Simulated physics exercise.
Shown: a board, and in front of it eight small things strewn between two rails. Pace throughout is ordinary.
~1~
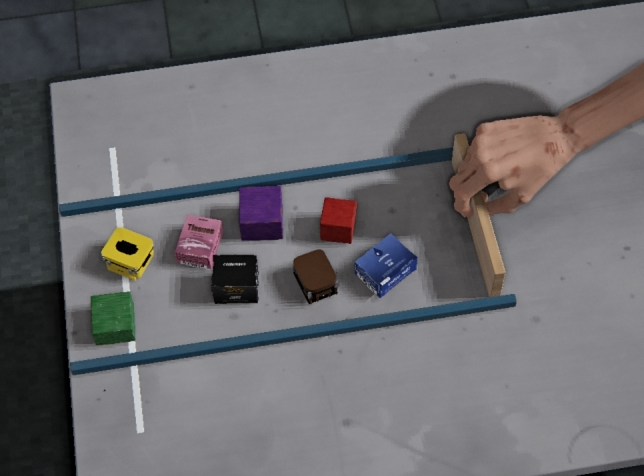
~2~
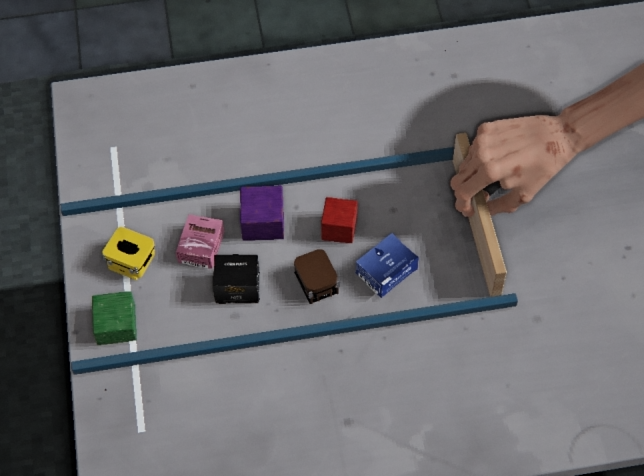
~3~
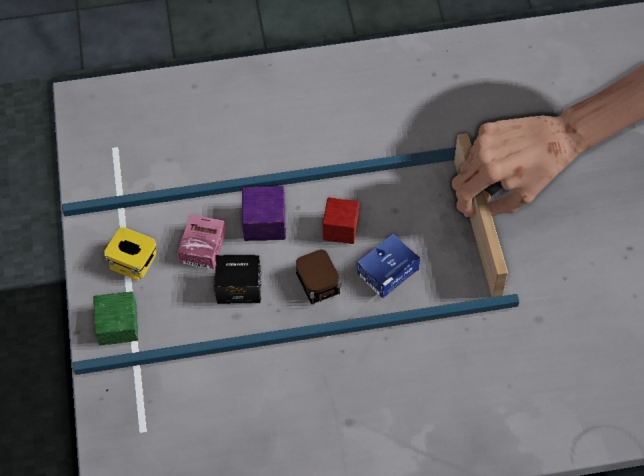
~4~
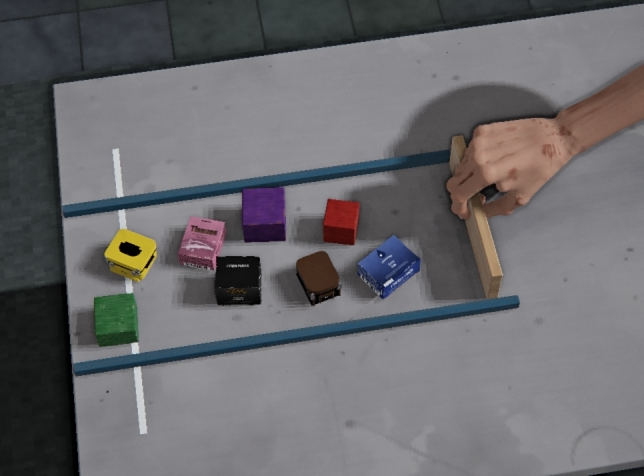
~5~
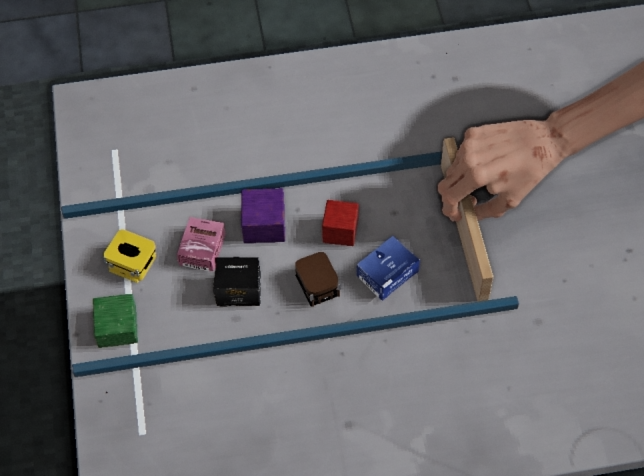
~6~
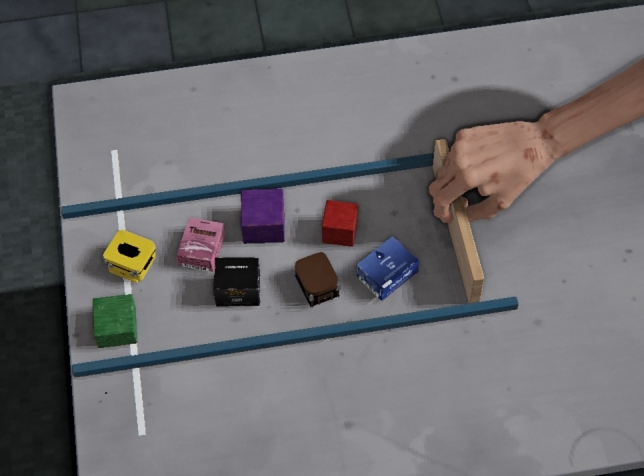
A wooden board, held upright by a hand at the right, stayed nearly still and then slid slightly left between two blue rails, while the eight small colourful objects in front of it stayed put.
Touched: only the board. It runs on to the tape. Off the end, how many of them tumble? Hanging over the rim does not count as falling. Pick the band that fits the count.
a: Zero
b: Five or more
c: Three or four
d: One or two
c, three or four.
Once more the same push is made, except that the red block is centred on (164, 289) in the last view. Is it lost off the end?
Well, from there it does not stay.
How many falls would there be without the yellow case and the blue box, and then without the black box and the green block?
1 for the first case, 2 for the second.
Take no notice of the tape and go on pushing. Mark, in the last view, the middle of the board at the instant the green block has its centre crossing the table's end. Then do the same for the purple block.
For the green block at (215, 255), for the purple block at (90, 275).
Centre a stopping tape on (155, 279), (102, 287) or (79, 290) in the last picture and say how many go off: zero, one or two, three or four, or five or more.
Counting what would fall each time, I get three or four; at least five; five or over.
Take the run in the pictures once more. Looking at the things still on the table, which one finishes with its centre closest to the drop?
Nearest at the end: The pink box.
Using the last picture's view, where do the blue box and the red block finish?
In order, first (102, 298), then (108, 263).
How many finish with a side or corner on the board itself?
3 end up touching it.
Soon after, none off yet; green block at rest near (115, 321); yellow case at rest near (131, 257); pink box at rest near (201, 244).
After that, none off yet; green block displaced a little near (94, 326); yellow case at rest near (130, 257); pink box displaced a little near (174, 245).
In the end, the number that fall off is three or four; gone, brown case, black box, yellow case and green block.
